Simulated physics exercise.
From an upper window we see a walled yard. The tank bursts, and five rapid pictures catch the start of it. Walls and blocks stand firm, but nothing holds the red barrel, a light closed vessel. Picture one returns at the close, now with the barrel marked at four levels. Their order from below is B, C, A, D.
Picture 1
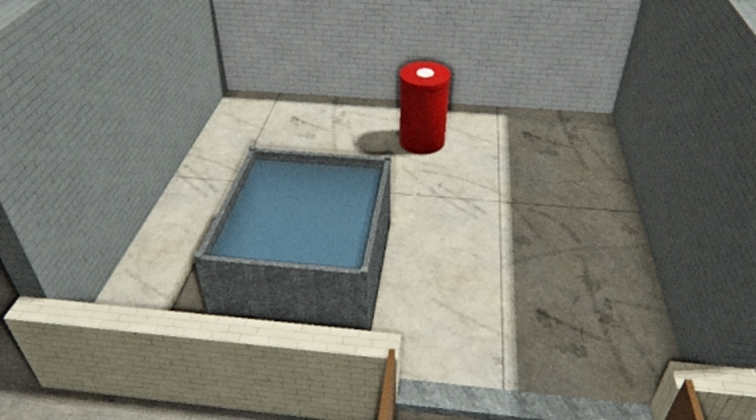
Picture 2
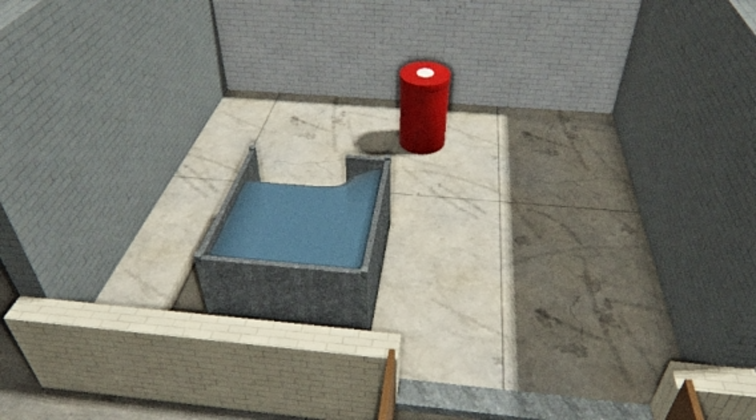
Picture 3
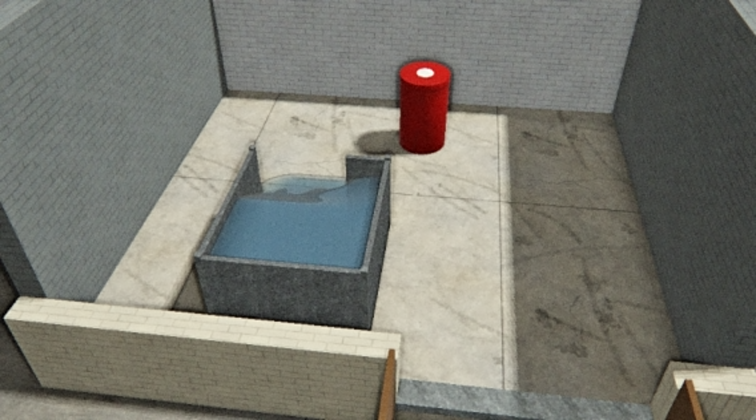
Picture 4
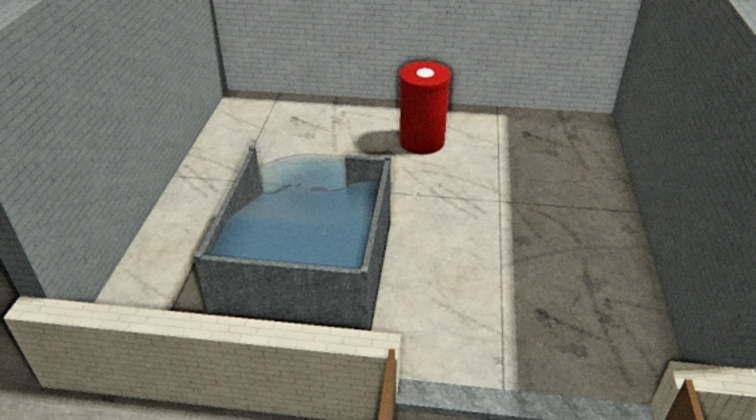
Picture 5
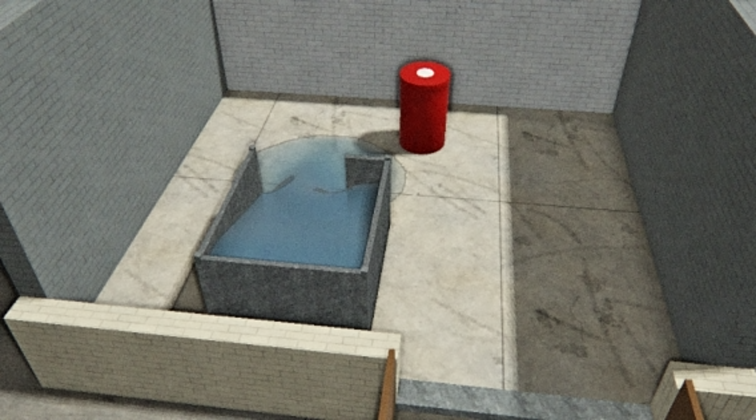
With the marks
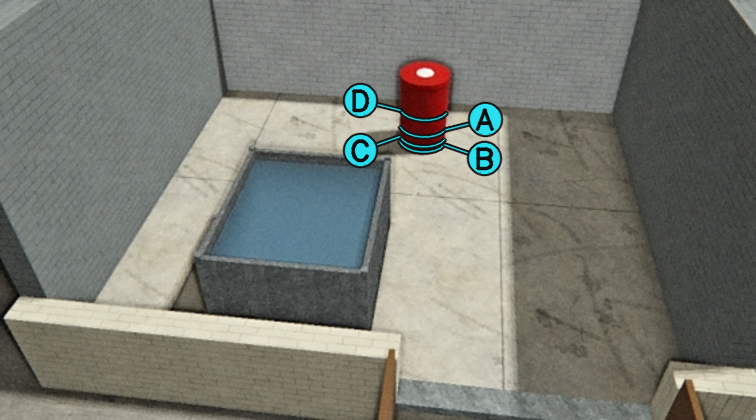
Blue water pours through a gap that opens in the far side of a square grey tank, spreading in a thin, rounded sheet over the floor behind it and towards the barrel. The walled yard is seen from above, with the tank left of centre and a white-spotted red barrel beyond it to the right. Pale brick lines the front, while the barrel and camera stay still.
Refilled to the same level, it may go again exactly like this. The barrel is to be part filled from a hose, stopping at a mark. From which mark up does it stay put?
Go for A.
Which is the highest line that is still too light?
C it is.
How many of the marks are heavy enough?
Two.
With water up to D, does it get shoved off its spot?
No, that is safe.
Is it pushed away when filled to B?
Yes, it does.
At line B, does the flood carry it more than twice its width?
Yes, it does.
On the marked copy, A at (421, 137); B at (420, 152); C at (420, 146); D at (422, 120); from the bottom up B, C, A, D.
Choosing A, it does not move.
Choosing B, it is pushed about 5 times its own width away.
Choosing C, it is pushed about its own width away.
Choosing D, it does not move.
